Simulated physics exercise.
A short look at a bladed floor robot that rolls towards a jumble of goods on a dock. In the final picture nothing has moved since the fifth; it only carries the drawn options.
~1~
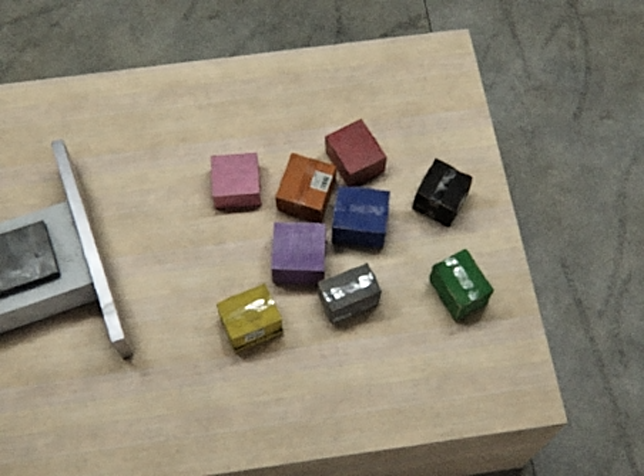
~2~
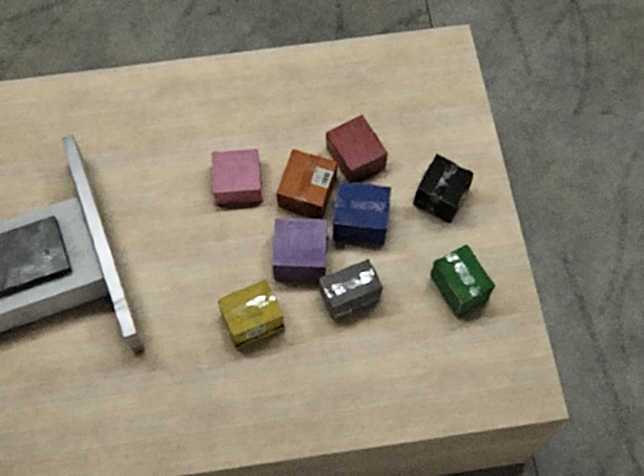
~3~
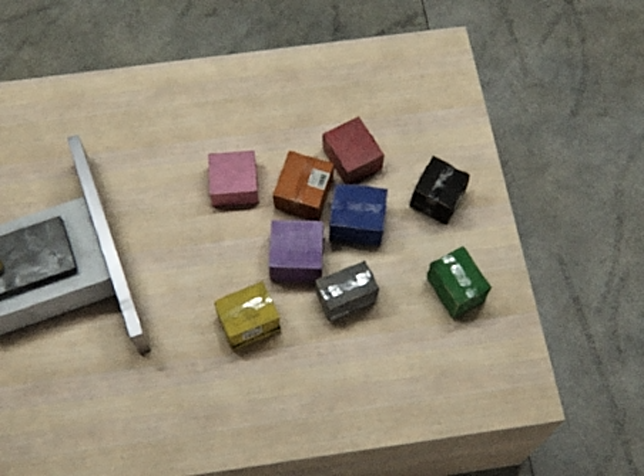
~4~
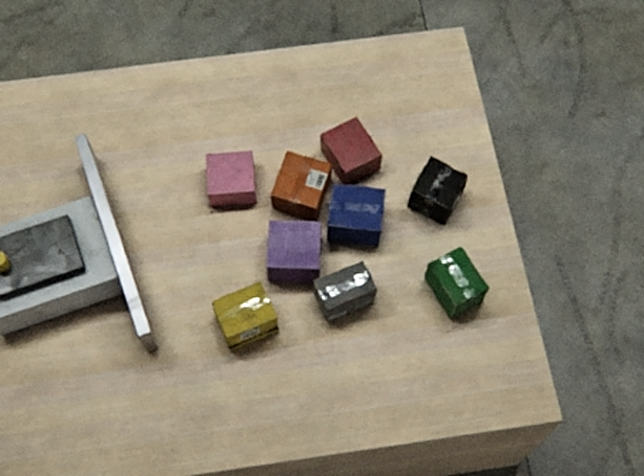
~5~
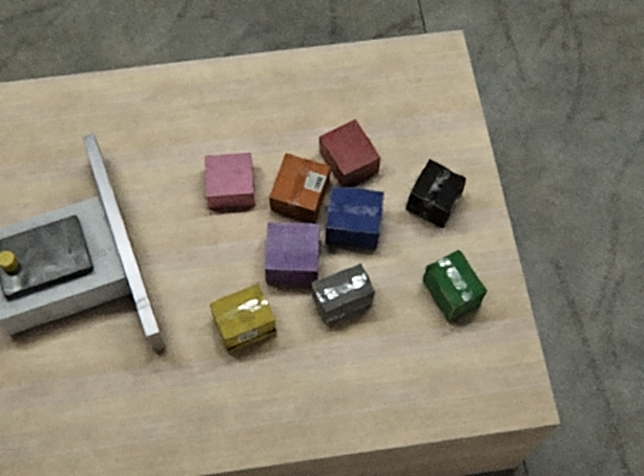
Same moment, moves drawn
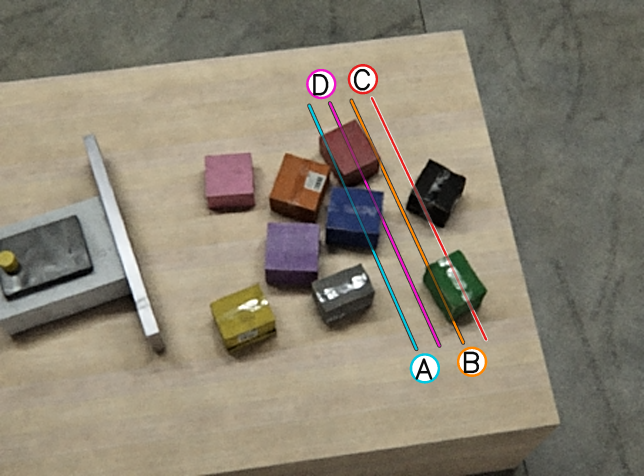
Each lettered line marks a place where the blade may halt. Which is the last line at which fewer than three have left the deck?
It should halt at B.
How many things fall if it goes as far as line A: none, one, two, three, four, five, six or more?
By then, none.
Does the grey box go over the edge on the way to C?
By then, yes.
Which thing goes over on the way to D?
It is the green box.
On the copy, A at (360, 220); B at (404, 214); C at (426, 212); D at (382, 217).
On B. First, robot (155, 240); yellow parcel (292, 311); pink crate (237, 178).
Then, robot (260, 226); green box (495, 284); black box (449, 184).
Finally, robot (338, 217); green box over the edge; black box (495, 157); one fallen.
By contrast, A is within the limit but short; C drops four; D is within the limit but short.
